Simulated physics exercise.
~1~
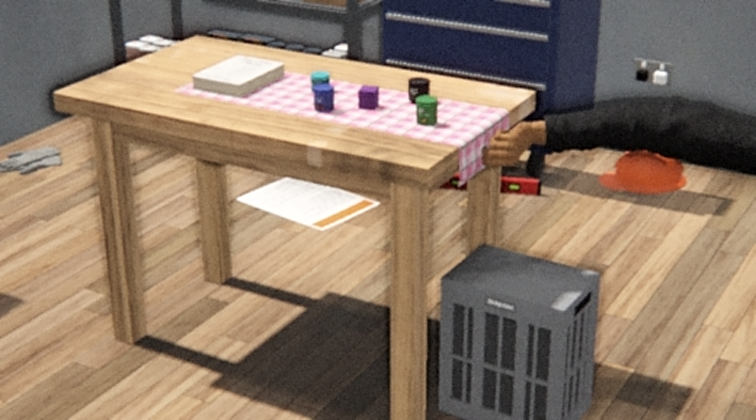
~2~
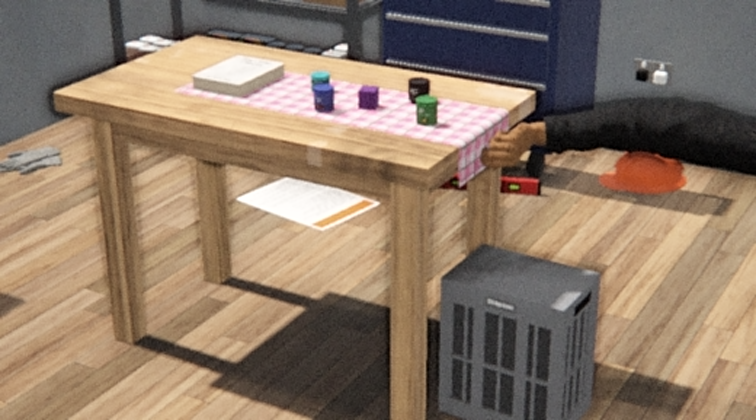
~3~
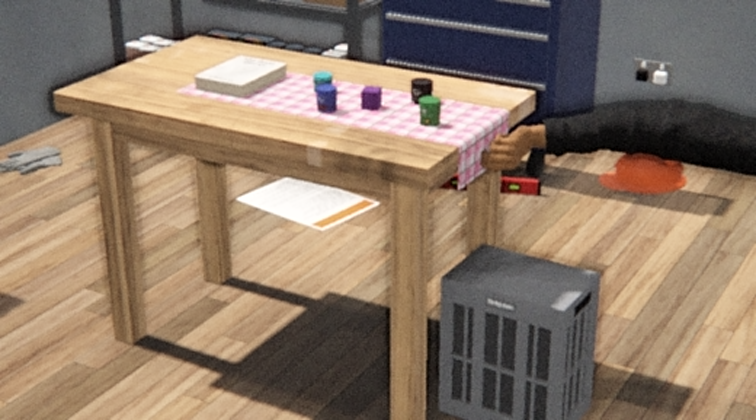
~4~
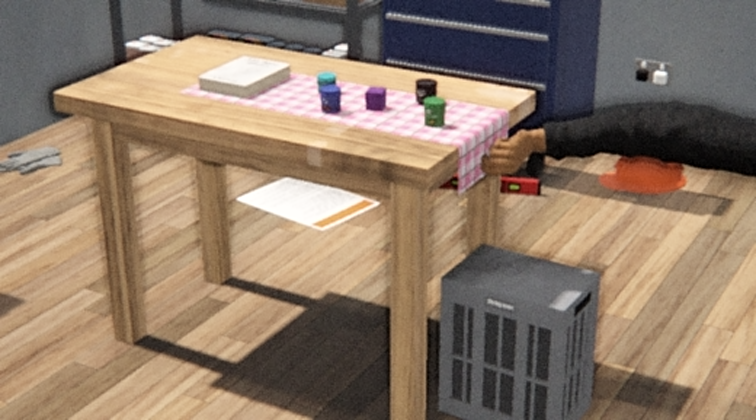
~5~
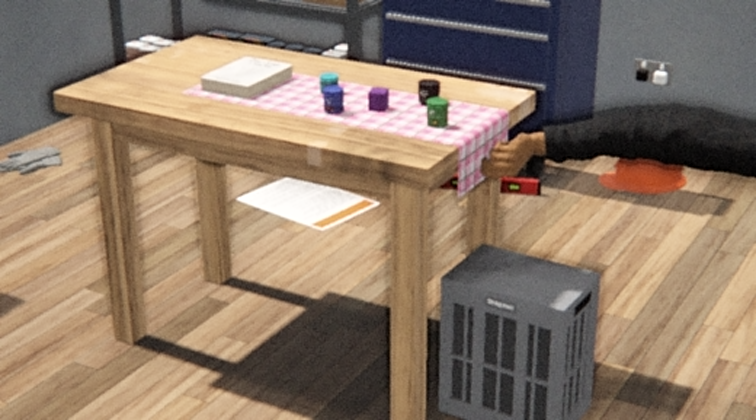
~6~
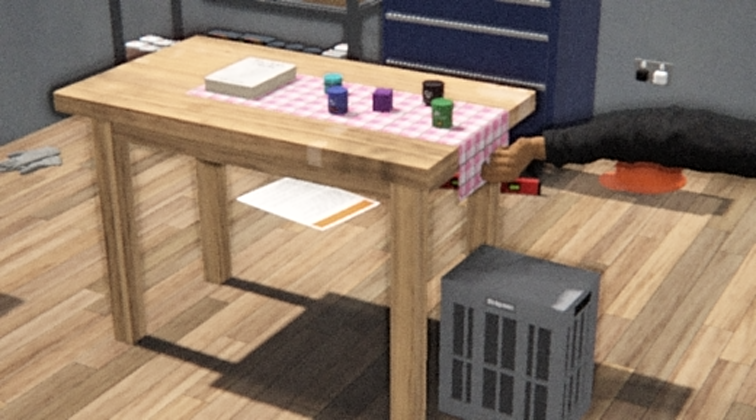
In a room with a wooden floor, a hand at the right end of a wooden table draws a pink checked tablecloth slightly down over the edge, and the small coloured pots, purple cube and pale box on it shift slightly right.
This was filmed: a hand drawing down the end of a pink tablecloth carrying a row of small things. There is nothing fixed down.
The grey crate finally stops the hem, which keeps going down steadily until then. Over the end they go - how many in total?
Gone: Two.
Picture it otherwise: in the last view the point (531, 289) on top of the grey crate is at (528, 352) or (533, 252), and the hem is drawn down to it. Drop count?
In that case 4 and 1.
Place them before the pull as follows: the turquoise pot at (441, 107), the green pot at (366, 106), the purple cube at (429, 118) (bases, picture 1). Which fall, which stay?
Turquoise pot: Gone off. Green pot: Still up. Purple cube: Gone off.
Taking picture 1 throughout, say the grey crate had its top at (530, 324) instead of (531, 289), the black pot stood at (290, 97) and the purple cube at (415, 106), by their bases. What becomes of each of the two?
The black pot stays aboard; the purple cube is lost.
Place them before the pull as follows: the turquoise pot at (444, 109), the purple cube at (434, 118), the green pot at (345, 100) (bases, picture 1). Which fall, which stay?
The turquoise pot drops off; the purple cube comes down; the green pot does not fall.
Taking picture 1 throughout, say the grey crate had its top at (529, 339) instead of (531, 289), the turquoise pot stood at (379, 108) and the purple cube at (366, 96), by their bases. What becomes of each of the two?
The turquoise pot falls; the purple cube is carried off.
Soon after, hem near (484, 221); green pot gone.
After that, hem near (484, 251); green pot and black pot gone.
In the end, hem on the crate; green pot and black pot gone. Over the edge go two.
